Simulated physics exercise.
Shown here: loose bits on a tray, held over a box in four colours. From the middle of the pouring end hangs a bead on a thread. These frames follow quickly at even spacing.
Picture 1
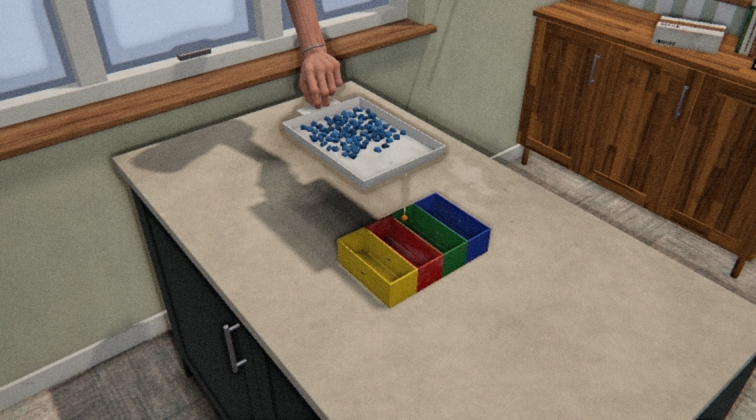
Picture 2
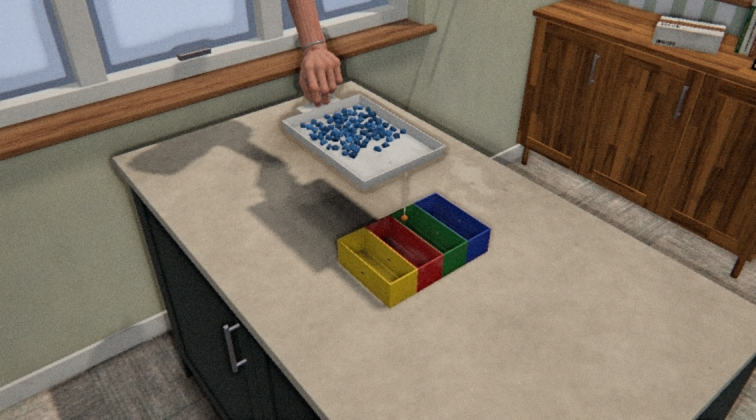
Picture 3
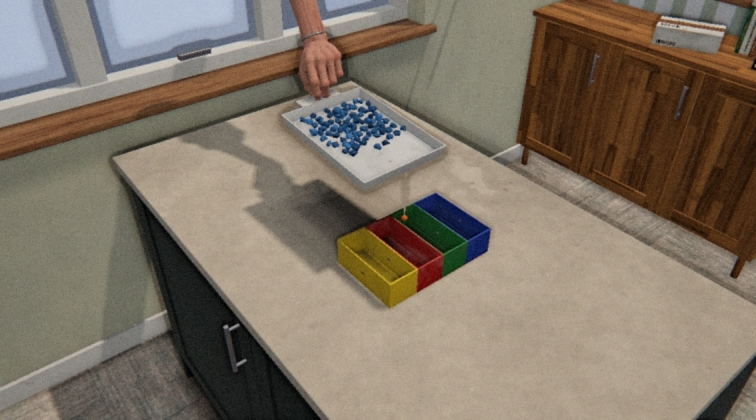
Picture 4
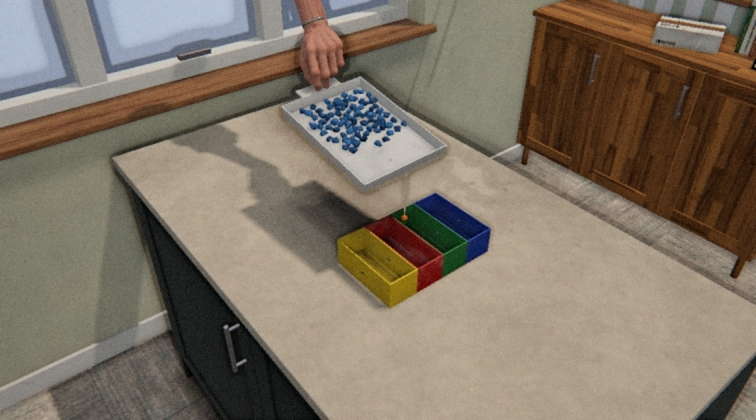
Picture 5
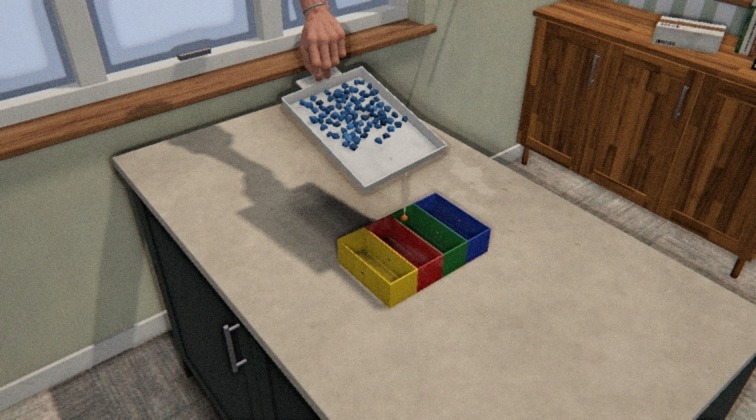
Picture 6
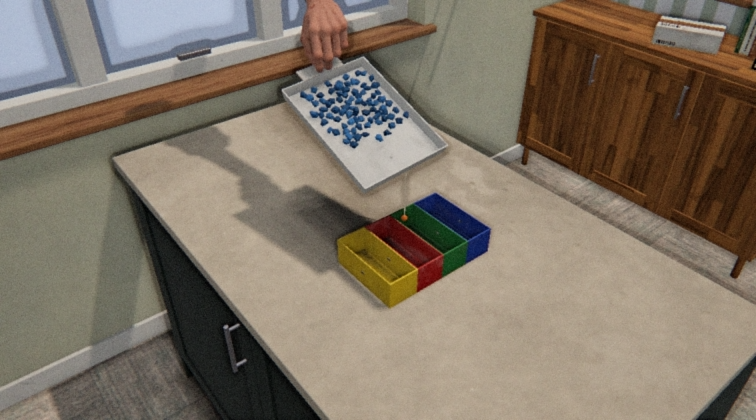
The video shows a hand holding a white tray of small blue stones above a box with yellow, red, green and blue cells, gradually raising the handle end so the tray tilts toward the box, its left corner lowest.
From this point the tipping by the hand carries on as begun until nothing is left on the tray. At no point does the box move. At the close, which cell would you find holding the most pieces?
You would find the most in the yellow cell.
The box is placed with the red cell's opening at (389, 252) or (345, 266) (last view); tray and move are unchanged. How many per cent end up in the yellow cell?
It would be near 10 per cent first and near 0 per cent second.
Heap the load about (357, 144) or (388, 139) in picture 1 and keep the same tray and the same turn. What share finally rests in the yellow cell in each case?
First some 50, then 40 per cent.
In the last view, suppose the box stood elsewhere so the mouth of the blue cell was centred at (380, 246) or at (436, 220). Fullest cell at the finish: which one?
Try one: The blue cell; try two: The red one.
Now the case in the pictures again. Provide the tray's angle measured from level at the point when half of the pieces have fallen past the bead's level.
Near 85 degrees.
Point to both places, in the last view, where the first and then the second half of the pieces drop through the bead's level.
Early half (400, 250), late half (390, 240).
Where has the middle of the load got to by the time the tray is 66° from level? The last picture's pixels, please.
Roughly (390, 169).
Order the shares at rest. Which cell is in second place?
That red cell.
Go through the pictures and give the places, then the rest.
Corners of the pouring end at (364, 179) and (442, 146), level; middle of the load at (351, 131), aquarium stones; bead on its thread at (404, 218); yellow cell at (403, 286); red cell at (430, 271); green cell at (455, 257); blue cell at (478, 244), in the first picture.
Corners of the pouring end at (365, 180) and (442, 146), level; middle of the load at (351, 130), in the second picture.
Corners of the pouring end at (365, 181) and (443, 145), tipped barely, lowest at the left corner; middle of the load at (351, 125), in the third picture.
Corners of the pouring end at (365, 182) and (443, 145), tipped a little, lowest at the left corner; middle of the load at (351, 119), in the fourth picture.
Corners of the pouring end at (366, 184) and (444, 145), tipped clearly, lowest at the left corner; middle of the load at (352, 113), in the fifth picture.
Corners of the pouring end at (366, 186) and (445, 145), tipped clearly, lowest at the left corner; middle of the load at (352, 108); yellow cell at (403, 286); red cell at (430, 271); green cell at (455, 257); blue cell at (478, 244), in the sixth picture.
Soon after the last picture, tray tipped steeply; nearly all on the tray; a stray few falling or outside the box.
A little later, tray tipped past a quarter turn; about a third on the tray; about a third in the yellow cell; about a quarter in the red cell; a stray few in the green cell; a small part falling or outside the box.
Later still, tray tipped past a quarter turn; about half in the yellow cell; about a third in the red cell; a small part in the green cell; a small part falling or outside the box.
At rest, tray tipped past a quarter turn; about half in the yellow cell; about a third in the red cell; a small part in the green cell; none in the blue cell; a small part outside the box.
